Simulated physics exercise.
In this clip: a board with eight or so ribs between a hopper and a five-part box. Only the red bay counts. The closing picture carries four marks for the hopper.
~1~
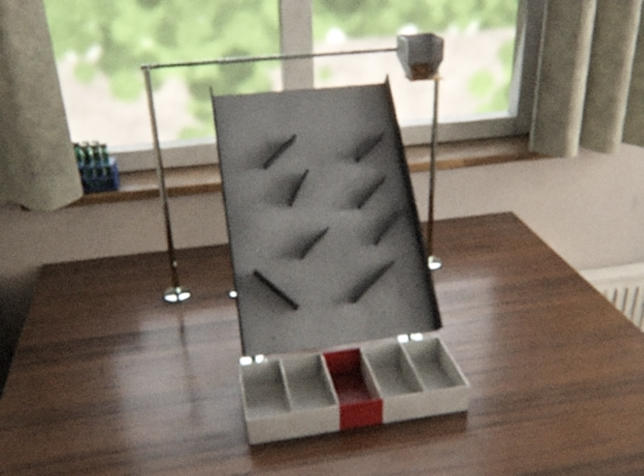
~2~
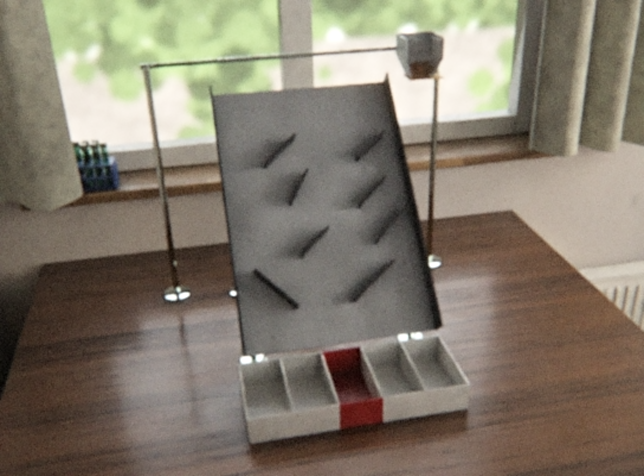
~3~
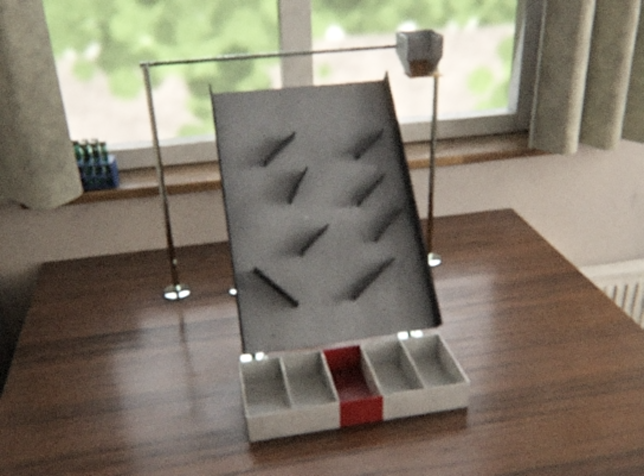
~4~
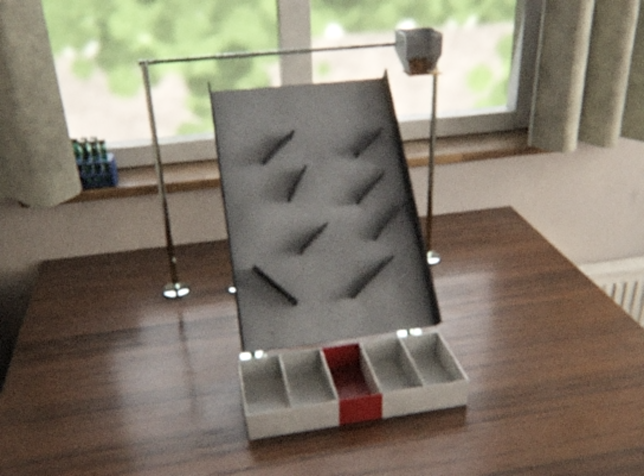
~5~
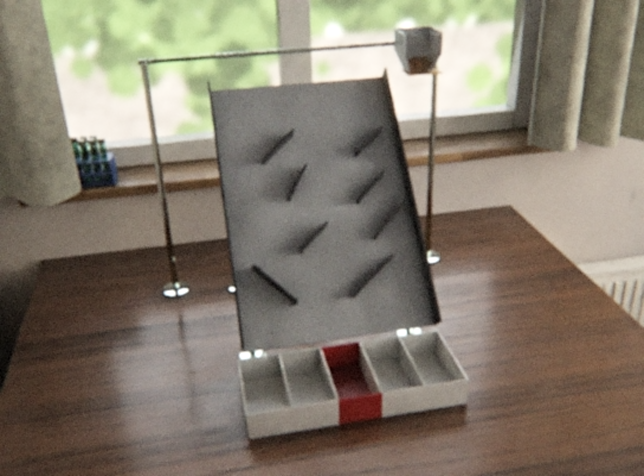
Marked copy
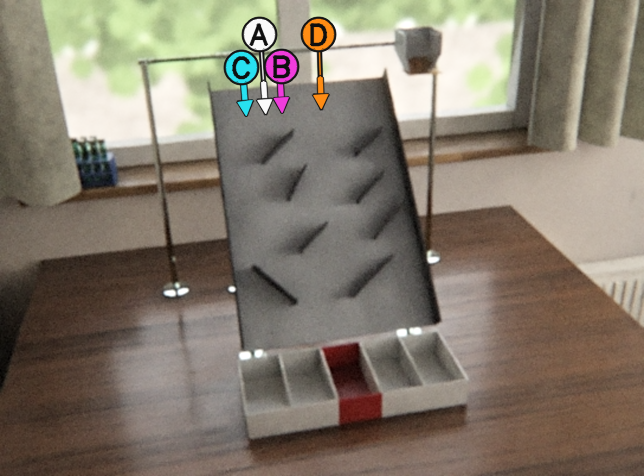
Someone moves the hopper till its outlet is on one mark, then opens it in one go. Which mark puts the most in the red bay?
I would pick mark D.
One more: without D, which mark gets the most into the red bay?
That would be C.
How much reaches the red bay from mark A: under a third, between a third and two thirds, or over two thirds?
Mark A gives under a third.
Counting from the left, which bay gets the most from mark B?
The first from the left.
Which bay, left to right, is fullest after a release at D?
It is the third one.
On the marked copy, mark A meets the board at (265, 108); mark B meets the board at (281, 107); mark C meets the board at (245, 110); mark D meets the board at (321, 103).
If A is chosen, about a tenth in the red bay, the larger part in other bays.
If B is chosen, about a tenth in the red bay, the larger part in other bays, about a tenth outside the box.
If C is chosen, roughly a third in the red bay, roughly two thirds in other bays, just a few outside the box.
If D is chosen, the larger part in the red bay, roughly a quarter in other bays, just a few outside the box.
